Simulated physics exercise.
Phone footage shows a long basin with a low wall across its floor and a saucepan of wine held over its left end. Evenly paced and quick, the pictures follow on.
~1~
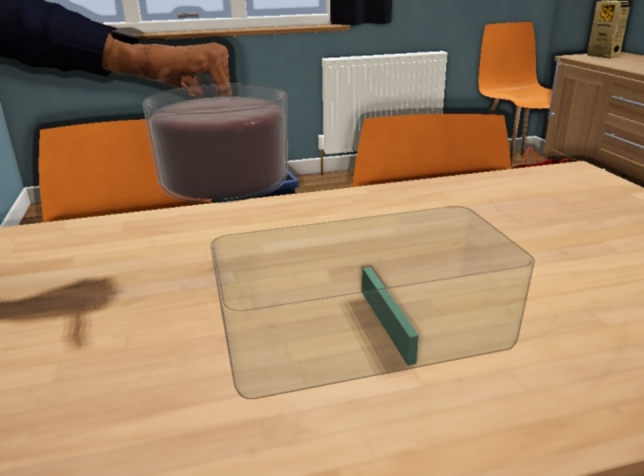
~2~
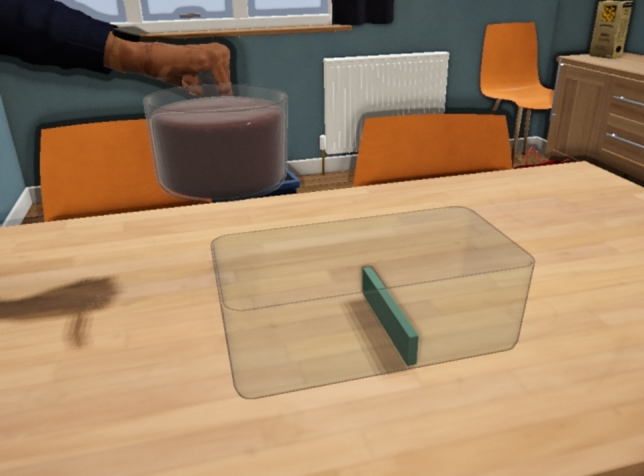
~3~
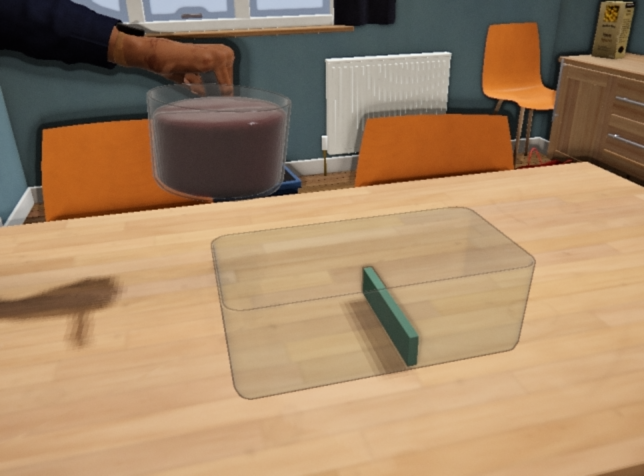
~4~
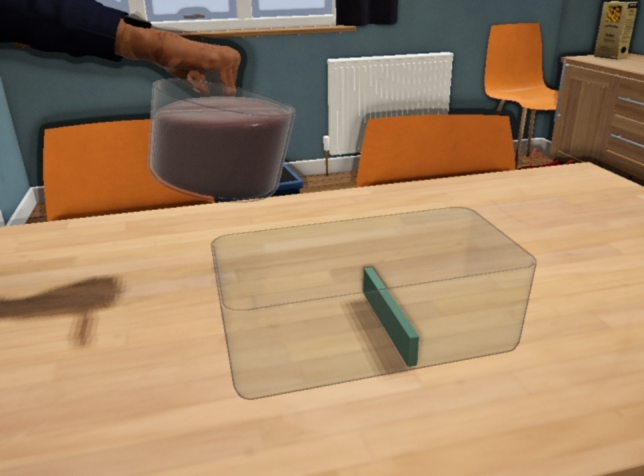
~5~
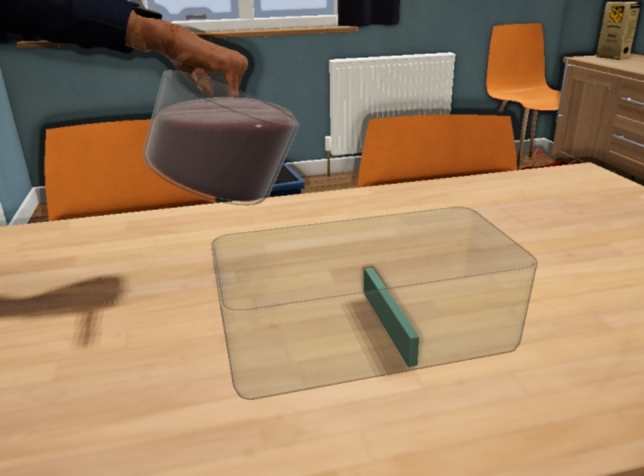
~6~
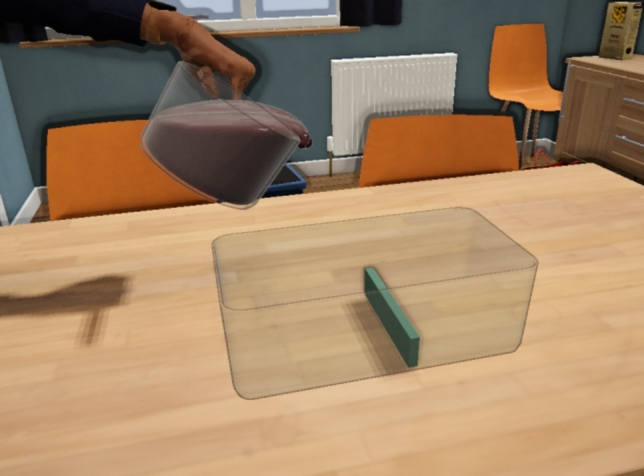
A hand held a saucepan of dark red wine above the left end of a long clear basin with a low green wall, then tilted it rightward until wine began slipping over the edge.
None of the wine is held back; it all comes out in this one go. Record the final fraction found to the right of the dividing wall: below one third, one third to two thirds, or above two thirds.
Low range.
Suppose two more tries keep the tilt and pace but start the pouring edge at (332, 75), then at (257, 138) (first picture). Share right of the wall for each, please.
45 %, then 15 %.
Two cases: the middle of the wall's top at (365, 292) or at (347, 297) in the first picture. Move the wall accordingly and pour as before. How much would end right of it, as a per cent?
In order, near 15 and 45 in a hundred.
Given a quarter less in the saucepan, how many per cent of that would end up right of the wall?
It comes to around 10 percent.
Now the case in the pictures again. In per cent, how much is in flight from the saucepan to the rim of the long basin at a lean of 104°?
Close to 40 in a hundred.
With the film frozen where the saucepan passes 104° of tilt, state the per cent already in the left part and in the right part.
35 percent or so left, 0 percent or so right.
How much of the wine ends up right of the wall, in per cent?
10 %.
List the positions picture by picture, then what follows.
Tilt 0°; pouring edge (284, 95); surface from (150, 115) to (282, 105); the long basin's rim runs from (217, 273) to (499, 233); the wall's top is at (388, 299), in the first frame.
Tilt 2°; pouring edge (285, 96); surface from (150, 114) to (282, 106), in the second frame.
Tilt 6°; pouring edge (288, 102); surface from (152, 112) to (284, 107), in the third frame.
Tilt 14°; pouring edge (292, 111); surface from (155, 113) to (289, 108), in the fourth frame.
Tilt 24°; pouring edge (295, 123); surface from (156, 117) to (291, 114); 1 per cent is over the edge, in the fifth frame.
Tilt 36°; pouring edge (296, 138); surface from (150, 119) to (292, 125); 5 per cent is over the edge, in the sixth frame.
A moment on, the saucepan is tipped right over and 26 per cent is still to pour, 35 is left of the wall and 0 right of it.
Next, the saucepan is tipped right over and 3 per cent is still to pour, 84 is left of the wall and 4 right of it.
Then the saucepan is tipped right over and 0 per cent is still to pour, 89 is left of the wall and 9 right of it.
Later the saucepan is tipped right over and 0 per cent is still to pour, 87 is left of the wall and 10 right of it.
Finally, 87 per cent lies left of the wall, 10 right of it and 3 outside.
